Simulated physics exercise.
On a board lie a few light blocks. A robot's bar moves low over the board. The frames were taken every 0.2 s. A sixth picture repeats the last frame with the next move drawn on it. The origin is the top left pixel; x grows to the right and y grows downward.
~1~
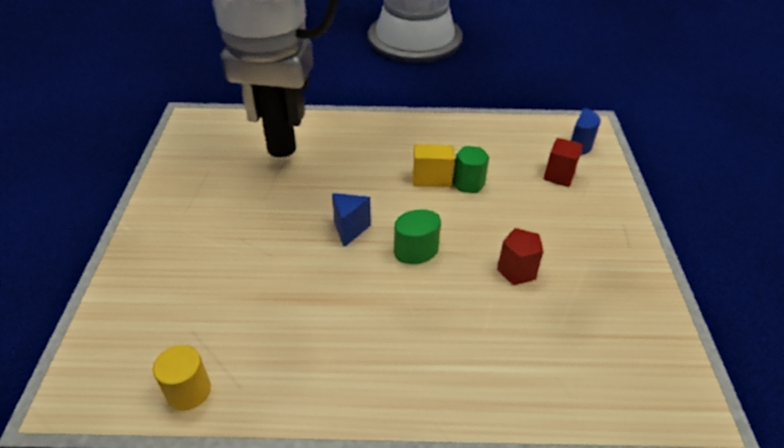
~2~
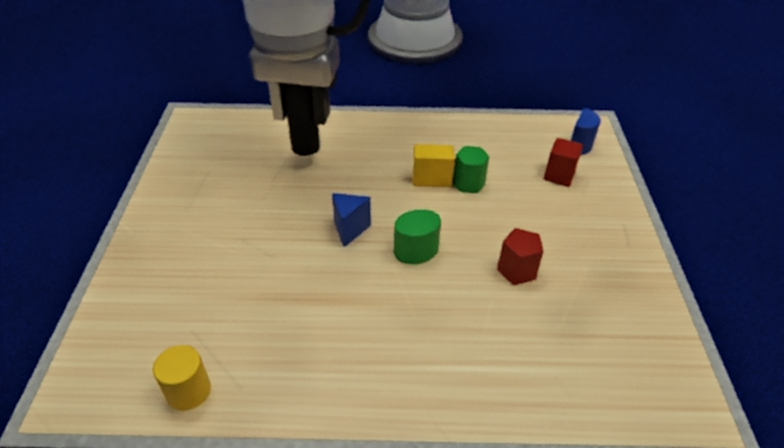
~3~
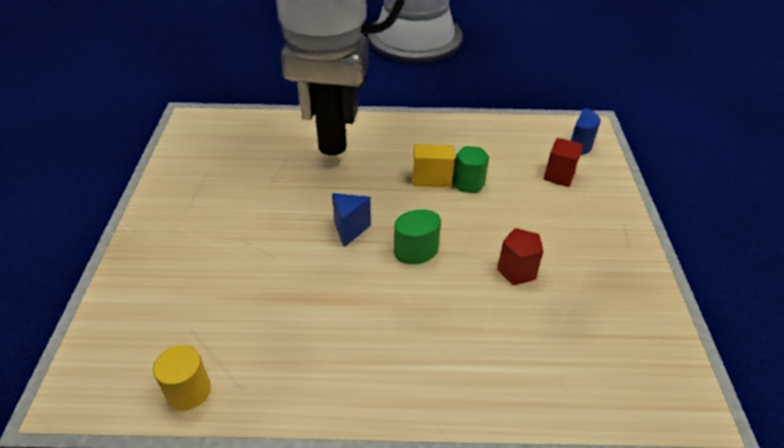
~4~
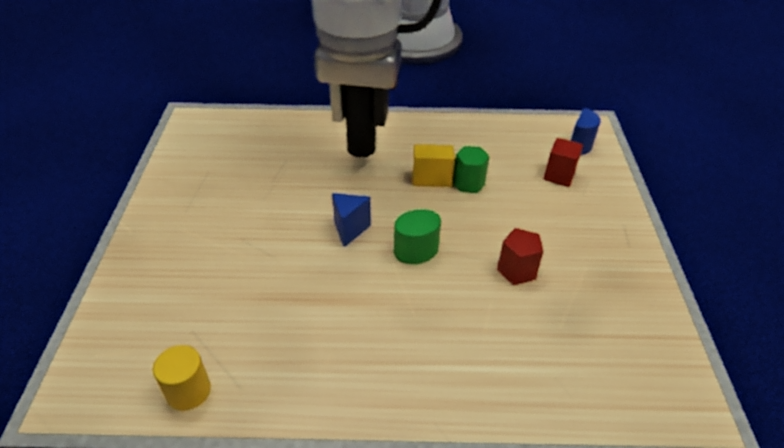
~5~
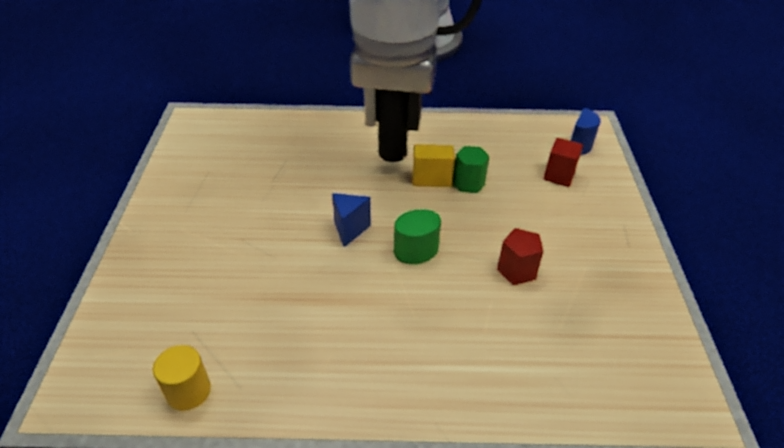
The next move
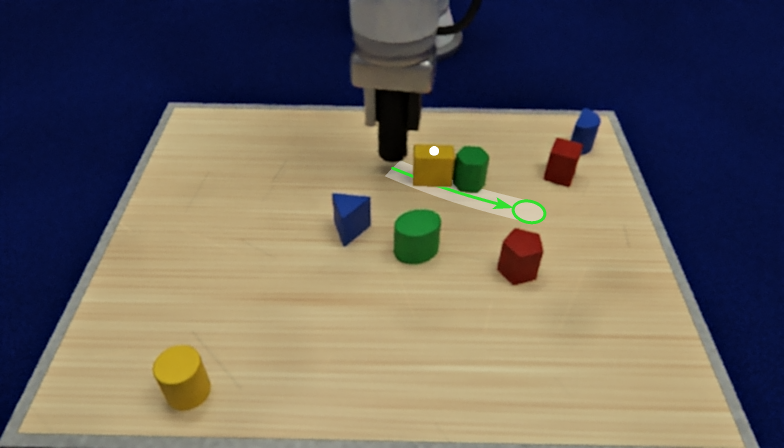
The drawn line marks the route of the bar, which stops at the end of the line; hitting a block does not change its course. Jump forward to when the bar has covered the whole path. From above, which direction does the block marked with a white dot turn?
Rotation: Clockwise.
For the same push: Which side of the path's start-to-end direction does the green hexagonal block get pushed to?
Pushed left.
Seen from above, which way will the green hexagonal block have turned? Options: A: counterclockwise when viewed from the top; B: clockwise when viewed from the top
I'll go with A - counterclockwise when viewed from the top.
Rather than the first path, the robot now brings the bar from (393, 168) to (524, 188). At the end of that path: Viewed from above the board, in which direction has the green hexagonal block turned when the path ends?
I'd predict that, seen from above, the green hexagonal block rotates counter-clockwise.
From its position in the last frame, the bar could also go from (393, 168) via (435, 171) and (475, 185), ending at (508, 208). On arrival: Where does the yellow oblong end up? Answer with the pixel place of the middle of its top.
Located at (497, 202).
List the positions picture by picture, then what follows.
The first picture shows tip of the bar at (282, 149), middles of tops, yellow oblong at (434, 151), green hexagonal block at (473, 155), red four-sided block at (567, 147).
The second picture shows bar at (306, 147), nothing pushed.
The third picture shows bar at (333, 147), nothing pushed.
The fourth picture shows bar at (362, 149), nothing pushed.
The fifth picture shows bar at (393, 154), yellow oblong at (434, 151), green hexagonal block at (473, 155), red four-sided block at (567, 147).
The line goes from (393, 168) by way of (456, 192) to (529, 212); the dot is on the yellow oblong.
What follows on the original path. One third of the way, bar at (436, 170); yellow oblong at (473, 167); green hexagonal block at (509, 161), turned 60° anticlockwise.
Two thirds of the way, bar at (483, 185); yellow oblong at (517, 187), turned 30° clockwise; green hexagonal block at (517, 161), turned 70° anticlockwise.
At the end, bar at (533, 197); yellow oblong at (561, 207), turned 70° clockwise; green hexagonal block at (537, 162), turned 140° anticlockwise; red four-sided block unmoved.
